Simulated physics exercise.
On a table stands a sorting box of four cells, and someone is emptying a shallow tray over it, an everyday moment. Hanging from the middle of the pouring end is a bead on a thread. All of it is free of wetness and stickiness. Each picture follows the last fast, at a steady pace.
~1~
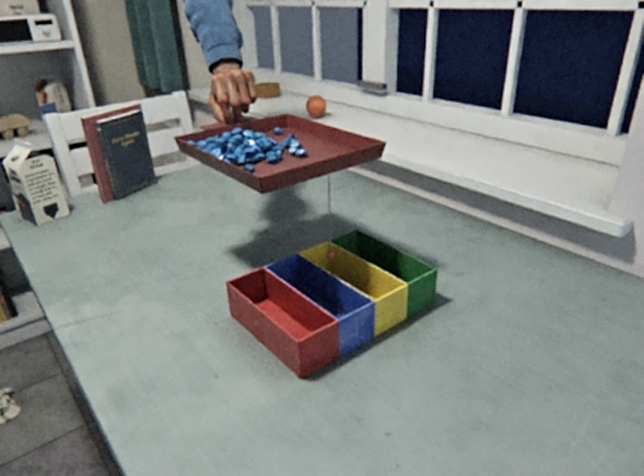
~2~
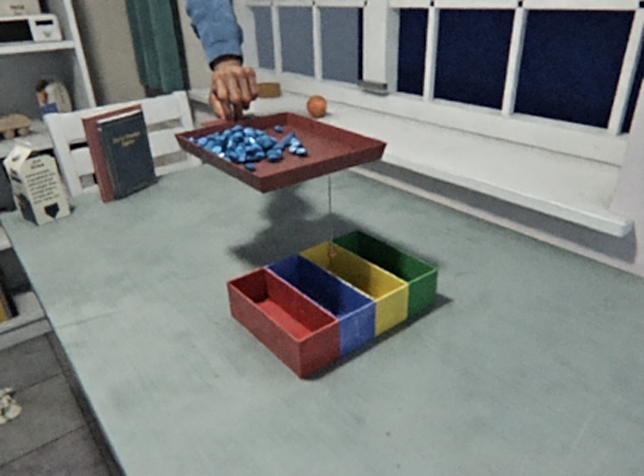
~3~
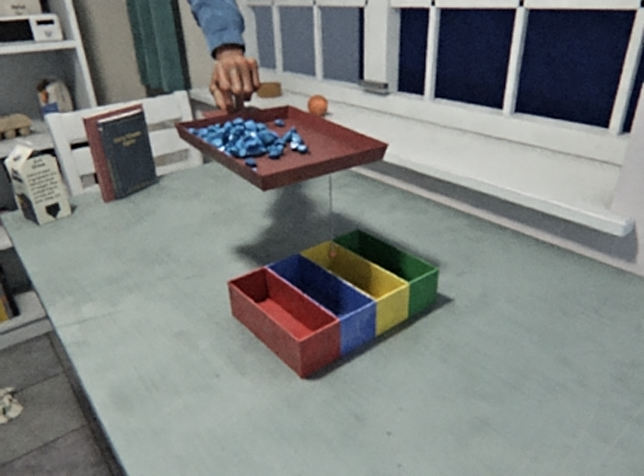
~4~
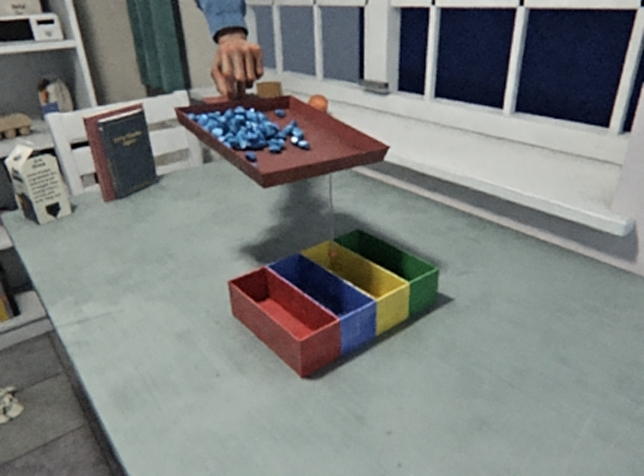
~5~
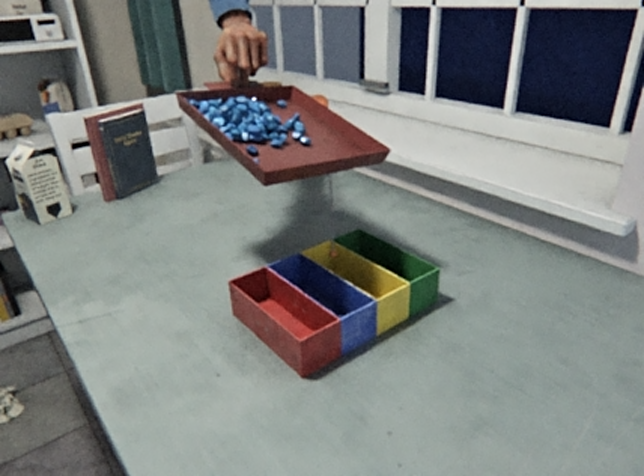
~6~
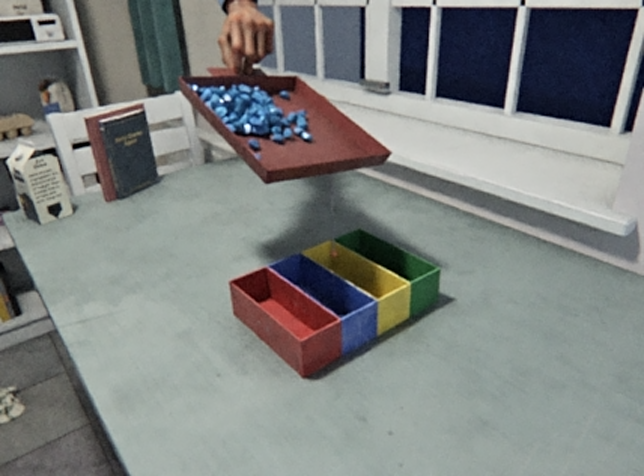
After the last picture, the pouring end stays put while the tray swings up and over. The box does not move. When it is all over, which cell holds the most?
The green cell holds the most.
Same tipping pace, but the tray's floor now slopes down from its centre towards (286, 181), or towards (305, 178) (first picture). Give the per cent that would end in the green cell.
Around 0 per cent first, around 0 per cent next.
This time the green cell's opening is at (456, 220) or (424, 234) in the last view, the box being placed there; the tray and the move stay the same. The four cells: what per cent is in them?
First 80 %, then 90 %.
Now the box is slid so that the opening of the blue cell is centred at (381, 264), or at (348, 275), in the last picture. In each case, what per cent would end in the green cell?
Respectively 0 percent and 40 percent.
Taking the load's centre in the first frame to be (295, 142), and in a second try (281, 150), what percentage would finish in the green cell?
Near 50 per cent and near 60 per cent.
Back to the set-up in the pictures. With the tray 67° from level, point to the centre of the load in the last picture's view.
The centre of the load shows up near (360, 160) in the last view.
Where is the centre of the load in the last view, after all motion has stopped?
I'd put the middle somewhere around (396, 290).
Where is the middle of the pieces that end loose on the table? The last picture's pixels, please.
Their middle ends up at roughly (467, 304).
Shortly afterwards, tray tipped steeply; the bulk on the tray; near a quarter falling or outside the box.
Next, tray tipped past a quarter turn; near a third on the tray; near a quarter in the green cell; a little in the yellow cell; a little in the blue cell; near a third falling or outside the box.
Some moments later, tray tipped past a quarter turn; near half in the green cell; near a quarter in the yellow cell; a little in the blue cell; near a quarter falling or outside the box.
In the end, tray tipped past a quarter turn; near half in the green cell; near a quarter in the yellow cell; a little in the blue cell; none at all in the red cell; near a quarter outside the box.
